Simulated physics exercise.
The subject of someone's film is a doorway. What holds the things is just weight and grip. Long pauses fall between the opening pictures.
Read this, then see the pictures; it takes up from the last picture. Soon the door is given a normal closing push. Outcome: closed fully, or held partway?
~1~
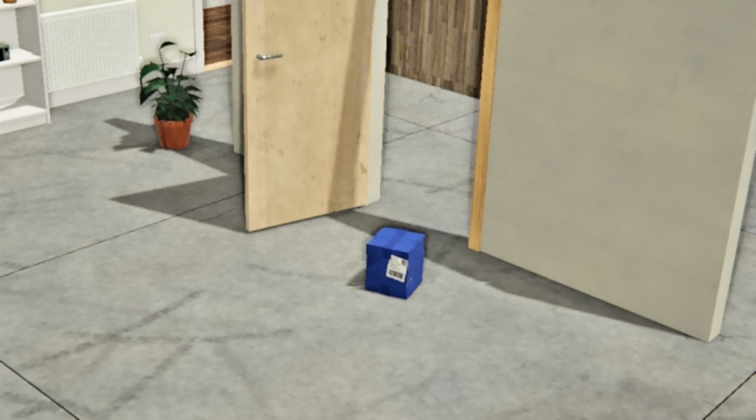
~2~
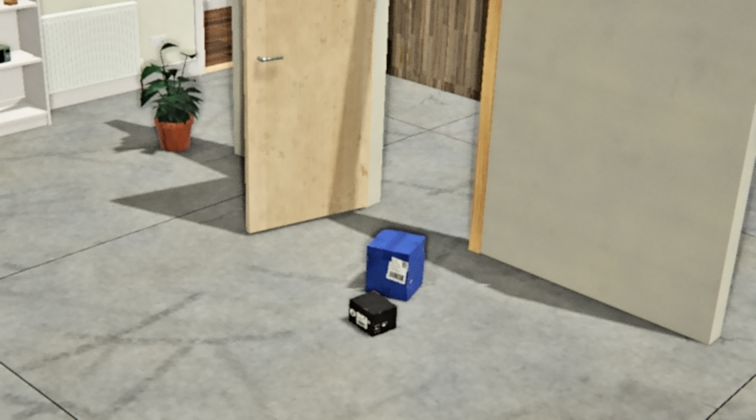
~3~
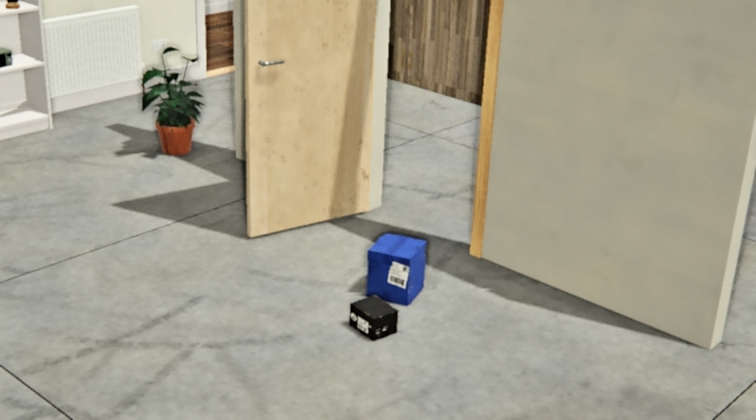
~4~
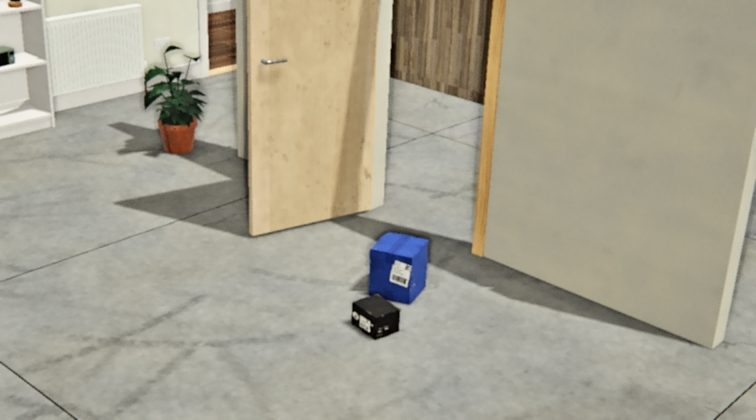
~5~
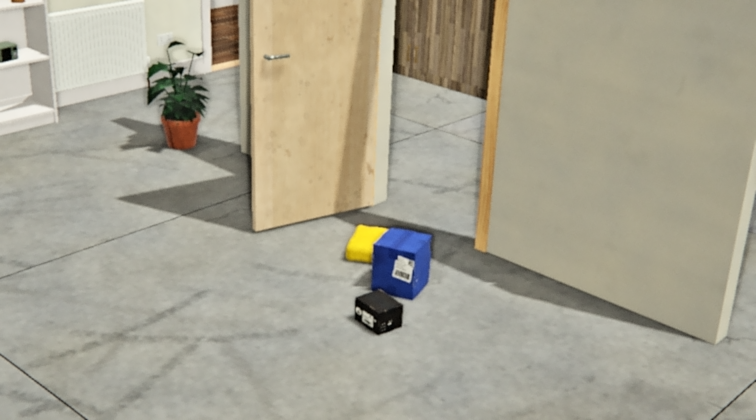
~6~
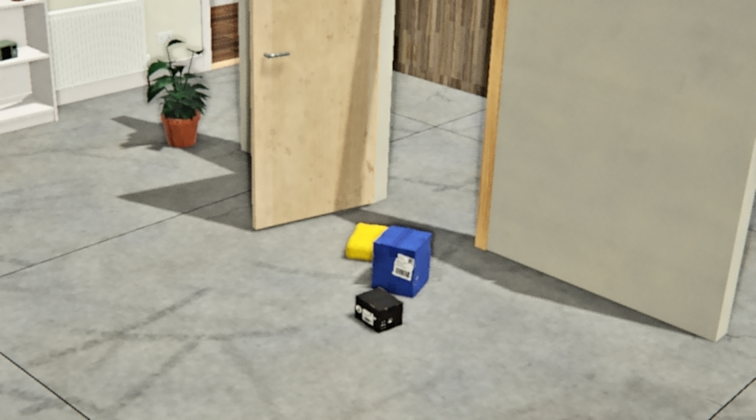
Seems the door hangs open at the end.
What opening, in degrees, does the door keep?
Angle: About 20°.
Then, 1.40 s later than the last frame, door 56° open; yellow cushion moved a little near (382, 244).
Then, 1.80 s later than the last frame, door 38° open; yellow cushion moved about its own width near (419, 243).
When it is over, door 20° open; moved from the start, yellow cushion; the other 2 as before. End places, in pixels of the last picture, yellow cushion near (451, 238).
